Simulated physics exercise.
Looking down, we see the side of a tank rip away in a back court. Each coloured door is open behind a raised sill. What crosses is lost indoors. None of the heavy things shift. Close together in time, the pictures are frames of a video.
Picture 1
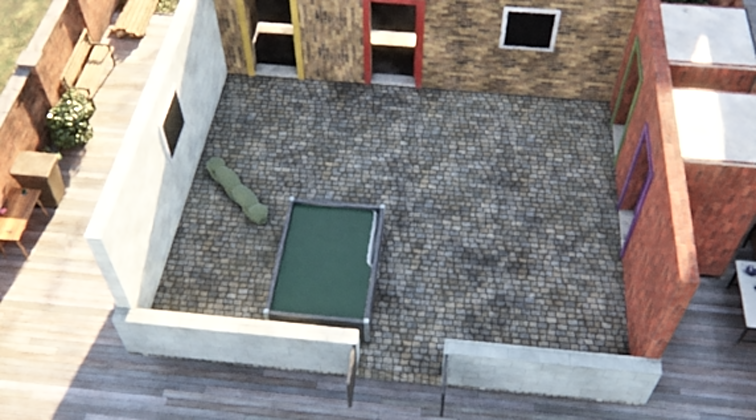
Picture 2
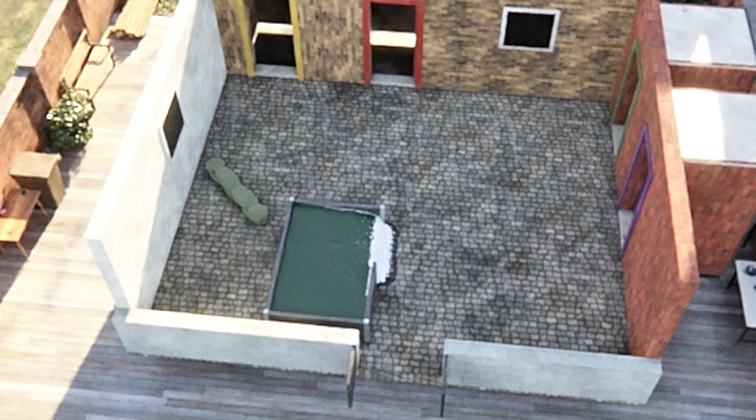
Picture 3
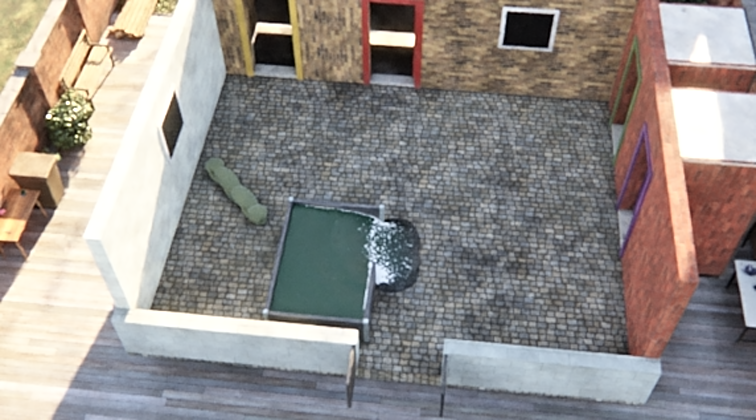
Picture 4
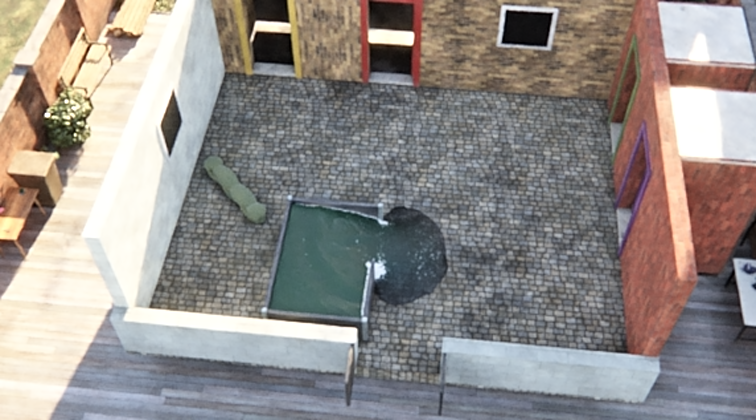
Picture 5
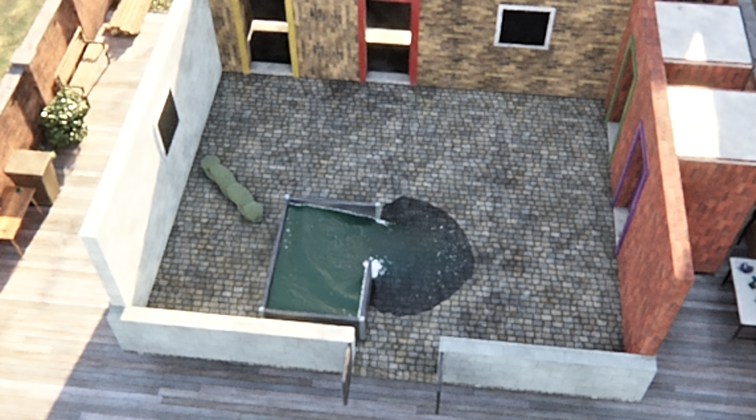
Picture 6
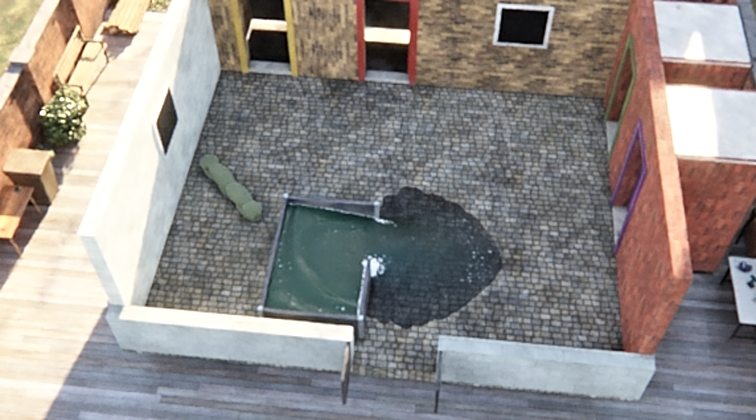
We see a tank of still green water in a paved, walled court before its right side tears open, and water pours out through the gap, spreading rightward across the stones in a widening dark pool.
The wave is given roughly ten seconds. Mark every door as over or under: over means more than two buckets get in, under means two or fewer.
Purple door - over; red door - under; green door - under; yellow door - under.
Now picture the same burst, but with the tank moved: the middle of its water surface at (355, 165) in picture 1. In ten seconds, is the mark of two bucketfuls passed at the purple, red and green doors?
Well, the purple door tops the threshold, the red door remains below, and the green door tops the threshold.
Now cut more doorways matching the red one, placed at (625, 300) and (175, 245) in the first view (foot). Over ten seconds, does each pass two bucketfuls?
The first door comes in higher, while the second comes in lower.
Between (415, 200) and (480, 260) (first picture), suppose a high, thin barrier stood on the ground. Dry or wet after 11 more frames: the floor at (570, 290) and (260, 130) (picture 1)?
Result, in order: Swamped / bone-dry.
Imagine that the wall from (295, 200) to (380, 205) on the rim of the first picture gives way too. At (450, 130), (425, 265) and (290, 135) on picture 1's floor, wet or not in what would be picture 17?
Taking the points in order: Swamped, unwetted and swamped.
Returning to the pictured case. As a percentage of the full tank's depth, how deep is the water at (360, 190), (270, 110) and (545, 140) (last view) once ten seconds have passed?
First spot roughly 4 %, second 4 %, third 12 %.
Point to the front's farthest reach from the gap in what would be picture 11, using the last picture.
Somewhere about (609, 260).
A moment on, water covers 20 % of the floor; the purple door not reached, the red door not reached, the green door not reached, the yellow door not reached.
Next, water covers 35 % of the floor; the purple door under two buckets in, the red door not reached, the green door not reached, the yellow door not reached.
Then, water covers 45 % of the floor; the purple door over two buckets in, the red door not reached, the green door wet at the sill, nothing in, the yellow door not reached.
Later, water covers 45 % of the floor; the purple door over two buckets in, the red door not reached, the green door under two buckets in, the yellow door not reached.
In the end, water covers 70 % of the floor; the purple door over two buckets in, the red door wet at the sill, nothing in, the green door under two buckets in, the yellow door wet at the sill, nothing in.
